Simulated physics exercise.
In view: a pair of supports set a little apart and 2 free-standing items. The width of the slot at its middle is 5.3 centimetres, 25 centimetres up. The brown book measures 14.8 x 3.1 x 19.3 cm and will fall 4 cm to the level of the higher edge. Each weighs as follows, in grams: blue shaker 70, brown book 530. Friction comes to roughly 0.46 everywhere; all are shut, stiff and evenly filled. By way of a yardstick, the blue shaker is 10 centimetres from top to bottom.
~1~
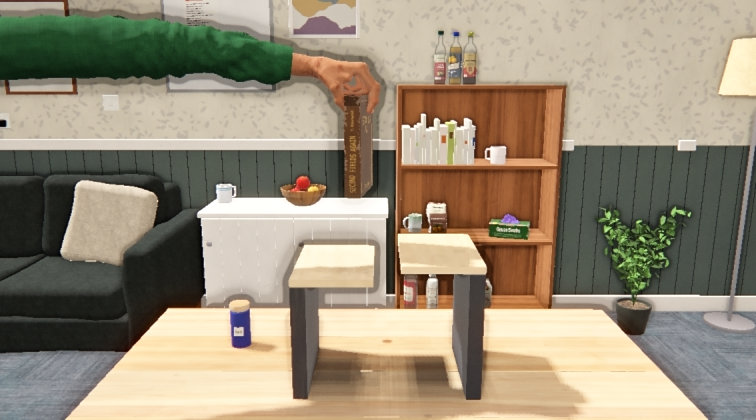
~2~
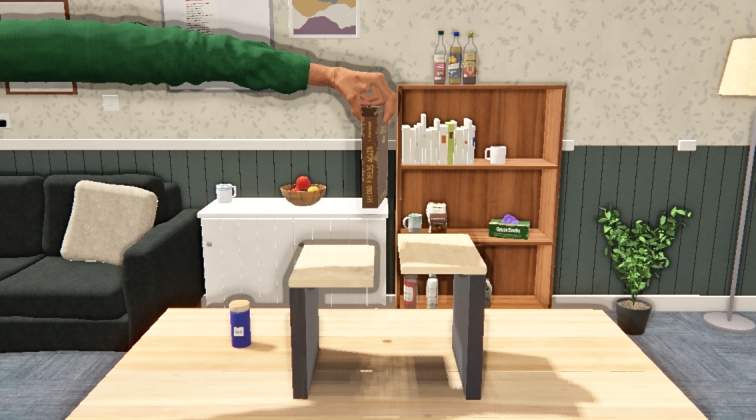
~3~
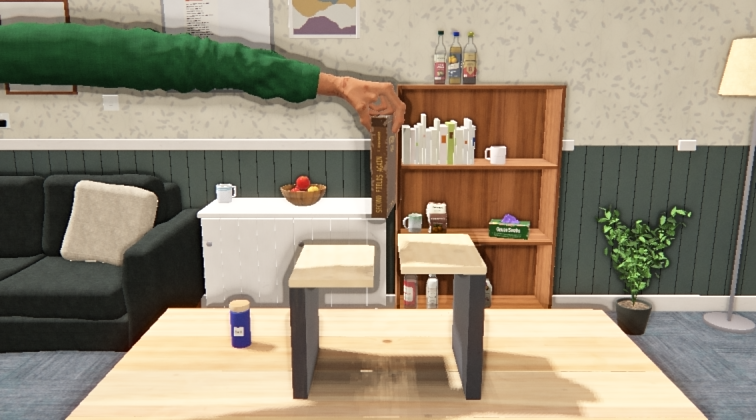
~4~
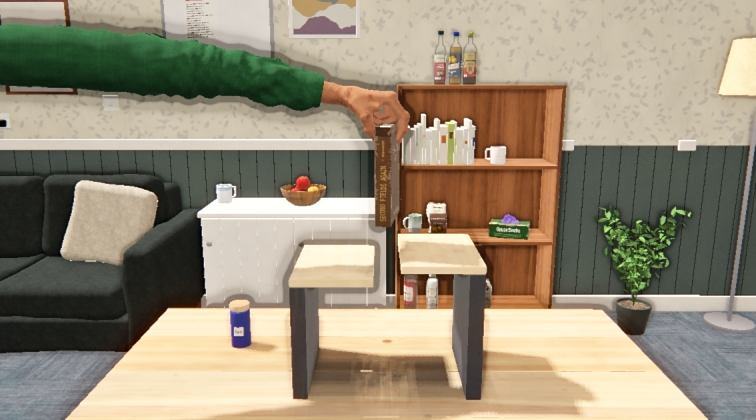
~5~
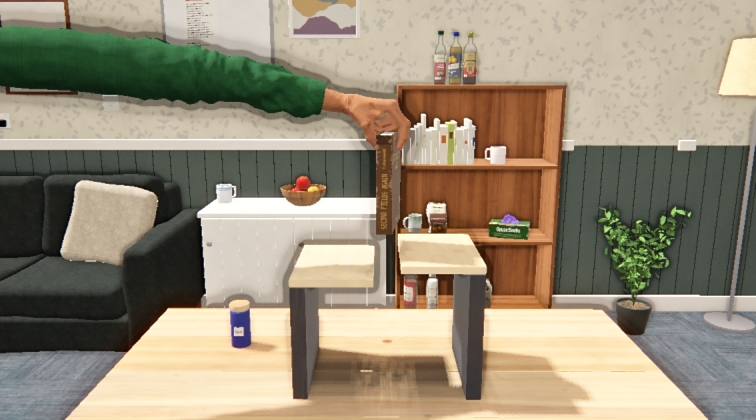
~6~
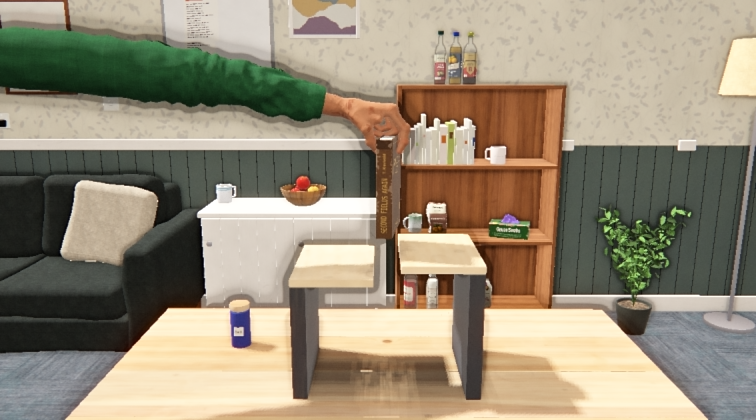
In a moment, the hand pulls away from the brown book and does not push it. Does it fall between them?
Once it settles it makes it through.
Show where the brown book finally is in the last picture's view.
(449, 373).
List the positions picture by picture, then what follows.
In the first picture, 10 cm still to go; brown book (359, 144); blue shaker (241, 324).
In the second picture, 7 cm still to go; brown book (376, 154); blue shaker (241, 324).
In the third picture, 4 cm still to go; brown book (384, 163); blue shaker (241, 324).
In the fourth picture, 2 cm still to go; brown book (388, 172); blue shaker (241, 324).
In the fifth picture, 1 cm still to go; brown book (389, 180); blue shaker (241, 324).
The sixth picture shows held still over the gap; brown book (389, 184); blue shaker (241, 324).
Then, 0.30 s after the last picture, brown book leaning 24° near (380, 232).
Then, 0.50 s after the last picture, brown book leaning 70° near (431, 345).
At rest, tipped over on the stand or table, brown book; blue shaker in place, give or take 4 cm. Seen from the same camera at the end, brown book near (449, 373). The book reaches the table.
